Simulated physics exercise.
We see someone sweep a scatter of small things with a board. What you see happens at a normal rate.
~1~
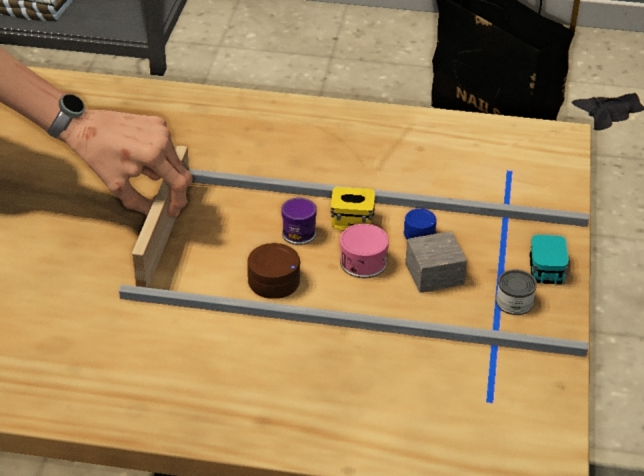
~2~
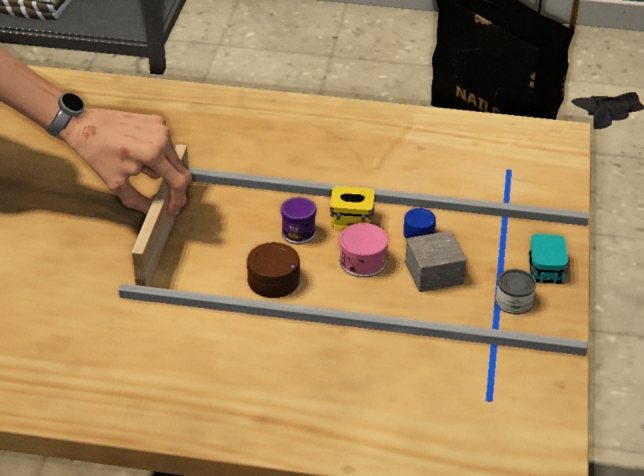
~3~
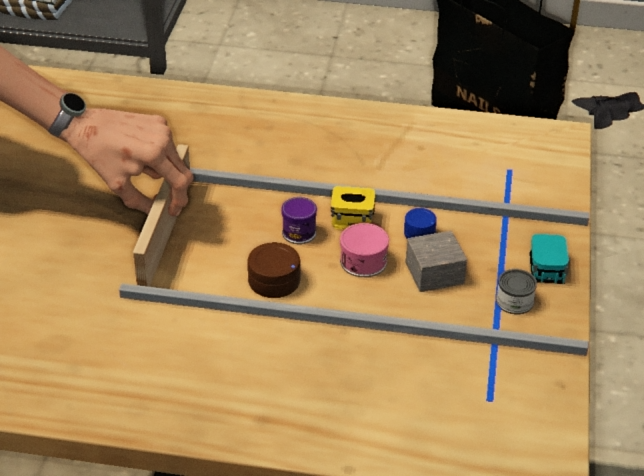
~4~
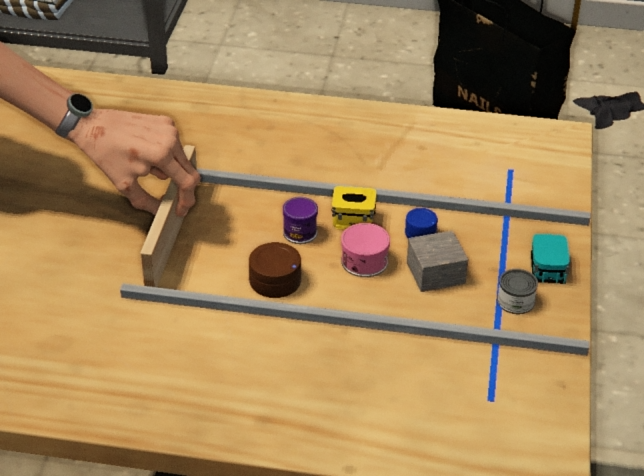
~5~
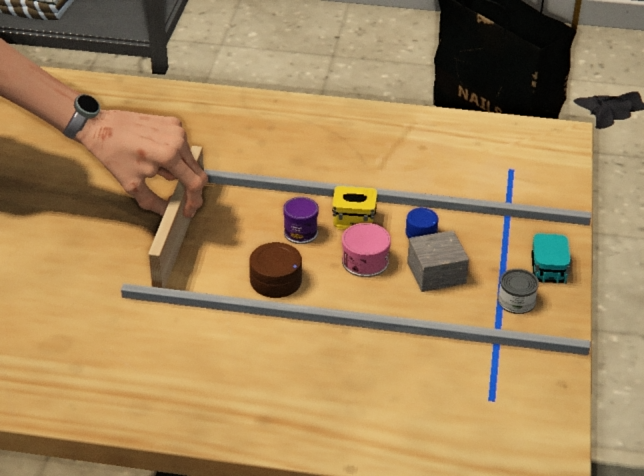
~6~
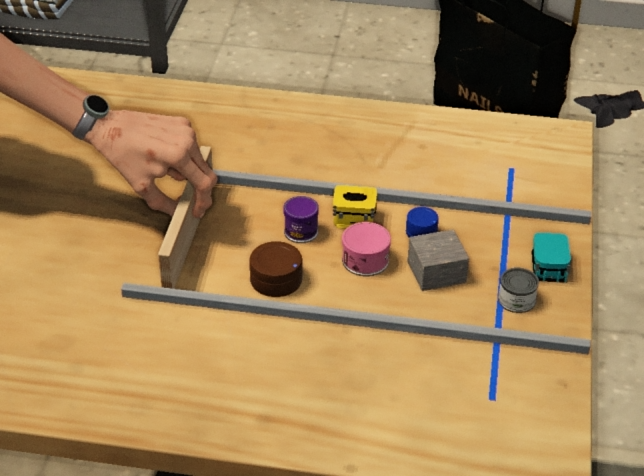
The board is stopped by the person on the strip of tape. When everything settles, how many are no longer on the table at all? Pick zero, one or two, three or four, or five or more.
One or two are off the table.
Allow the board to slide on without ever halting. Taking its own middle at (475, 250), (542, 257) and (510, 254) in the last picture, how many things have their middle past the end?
0; 4; 2.
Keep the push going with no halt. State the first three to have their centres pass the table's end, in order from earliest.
First the white tin, then the turquoise case, then the grey block.
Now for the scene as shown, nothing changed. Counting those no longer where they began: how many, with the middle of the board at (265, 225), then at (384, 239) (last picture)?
Counting first: 1, next 6.
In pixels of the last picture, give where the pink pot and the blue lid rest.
In the last picture the pink pot sits at (528, 267) while the blue lid sits at (557, 243).
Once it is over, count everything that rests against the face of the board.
4.
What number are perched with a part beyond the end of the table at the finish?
Number: 2.
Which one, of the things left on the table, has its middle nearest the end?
Result - the turquoise case.
Soon after, none off yet; turquoise case at rest near (550, 258); white tin at rest near (518, 290); grey block at rest near (438, 260).
Then, none off yet; turquoise case at rest near (550, 258); white tin at rest near (518, 290); grey block moving near (445, 260).
Further on, none off yet; turquoise case moved a little near (569, 259); white tin moved about its own width near (562, 305); grey block moved well along near (528, 272).
At rest, the number that fall off is one or two; fallen, white tin.
